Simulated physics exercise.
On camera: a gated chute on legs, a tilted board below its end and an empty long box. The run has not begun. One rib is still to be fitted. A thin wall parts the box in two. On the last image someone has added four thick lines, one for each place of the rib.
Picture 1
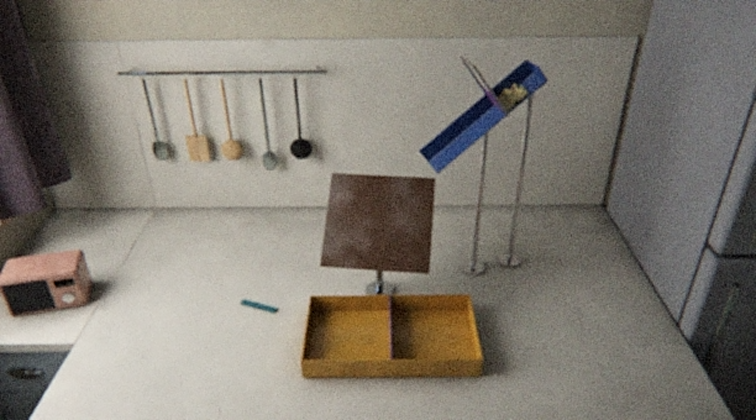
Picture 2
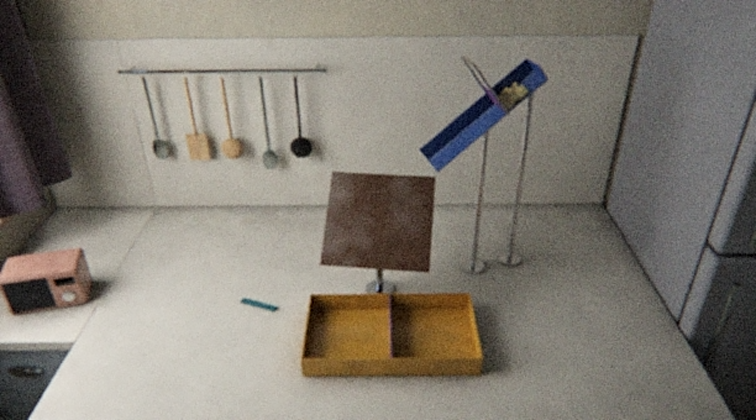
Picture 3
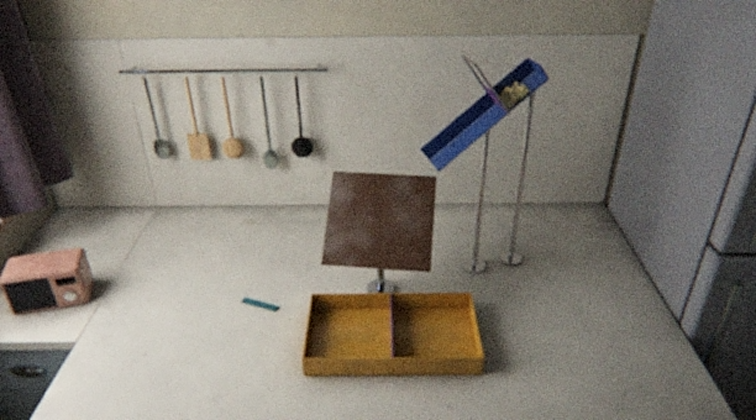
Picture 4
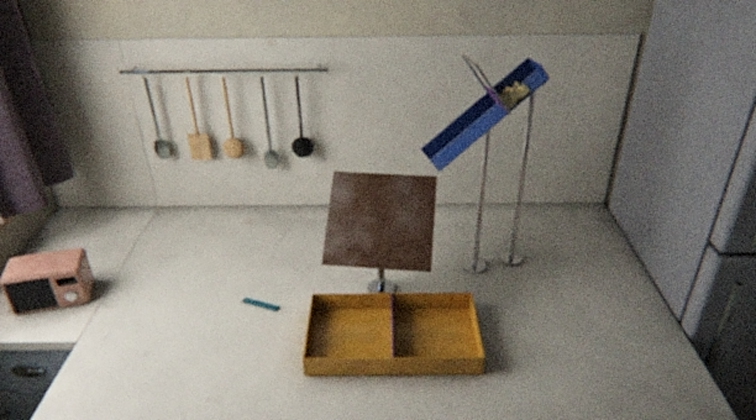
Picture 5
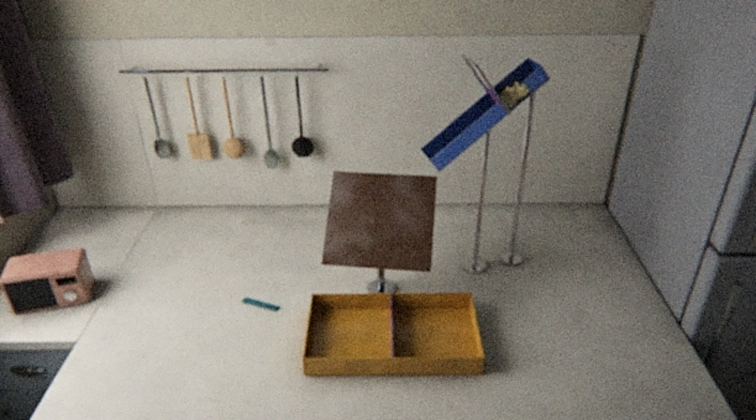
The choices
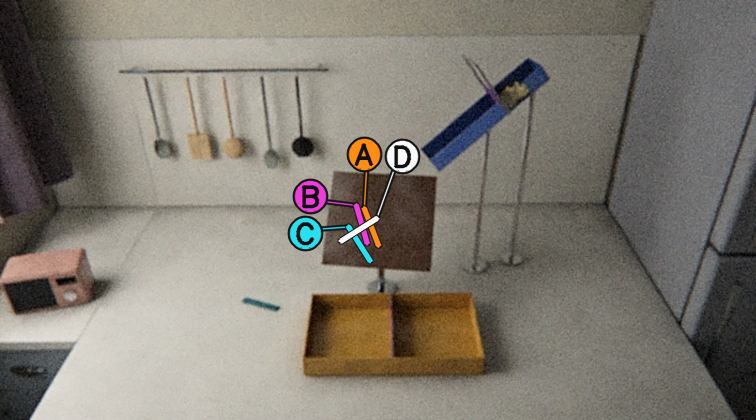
A tilted blue chute stands above a brown board and an empty divided box, all motionless.
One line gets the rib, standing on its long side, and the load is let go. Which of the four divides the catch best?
Best: A.
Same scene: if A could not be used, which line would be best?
C.
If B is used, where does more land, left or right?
The left half.
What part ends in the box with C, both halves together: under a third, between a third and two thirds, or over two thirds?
Over two thirds.
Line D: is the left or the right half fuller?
Left.
On the marked copy, line A from (364, 208) to (378, 245); line B from (356, 205) to (367, 243); line C from (348, 226) to (370, 260); line D from (376, 218) to (341, 240).
With A, of what is caught, close to half in the left half, close to half in the right.
With B, of what is caught, all but a few in the left half, a small share in the right.
With C, of what is caught, the bulk in the left half, close to a quarter in the right.
With D, of what is caught, all but a few in the left half, only a few in the right.
